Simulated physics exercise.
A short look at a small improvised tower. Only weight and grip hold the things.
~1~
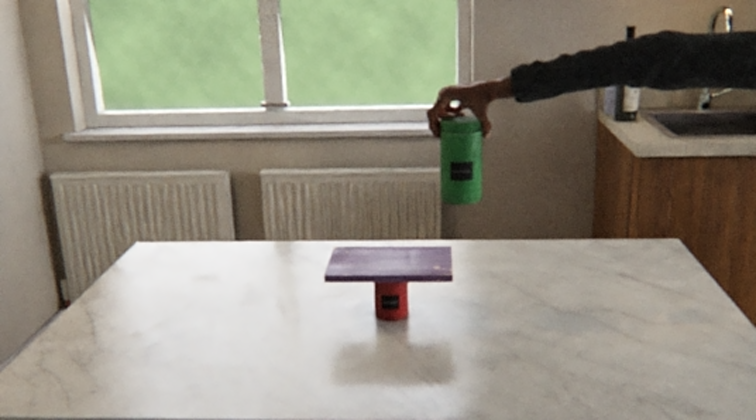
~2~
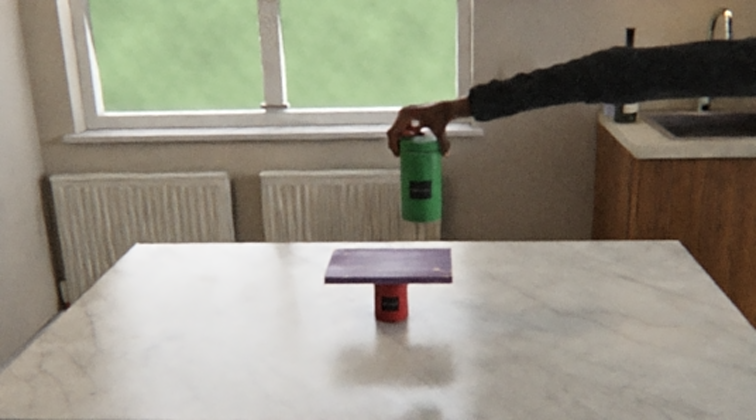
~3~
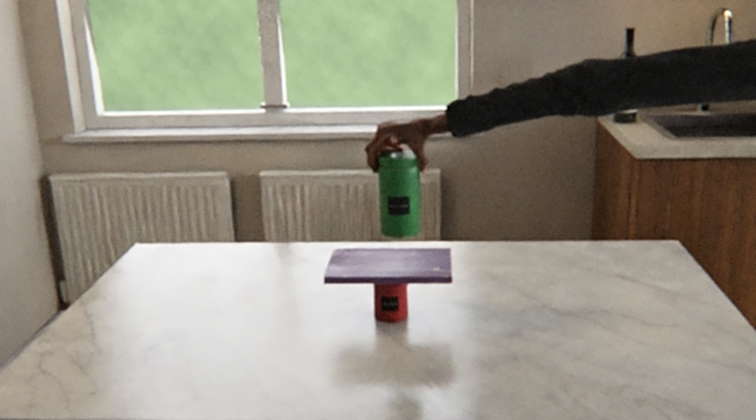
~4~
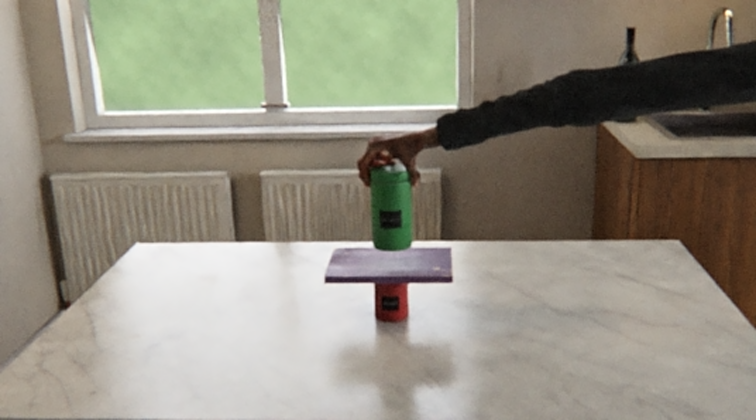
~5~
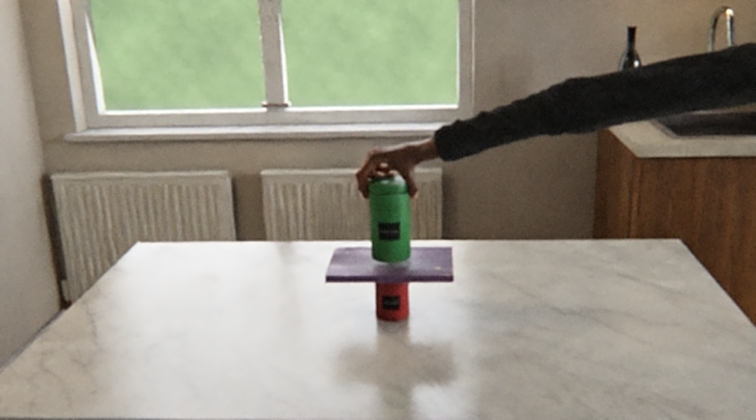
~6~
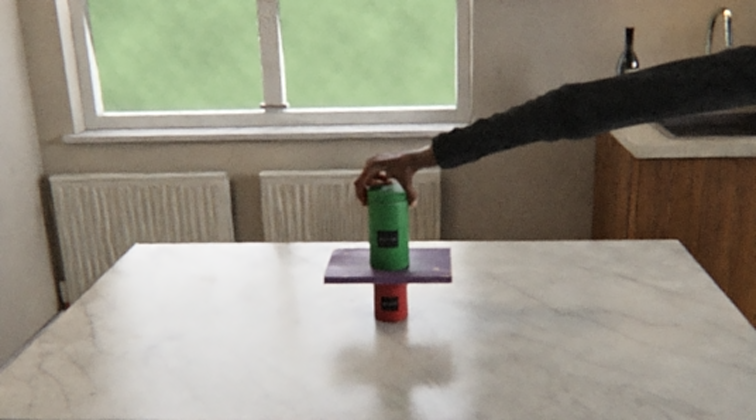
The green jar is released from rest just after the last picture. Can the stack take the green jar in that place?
As it turns out, it stays up.
Then, 0.20 s after the last picture, nothing has stirred.
Then, 0.60 s after the last picture, green jar resting near (389, 227).
At rest, all 3 in place. Seen from the same camera at the end, green jar near (389, 227). The stack keeps its balance.
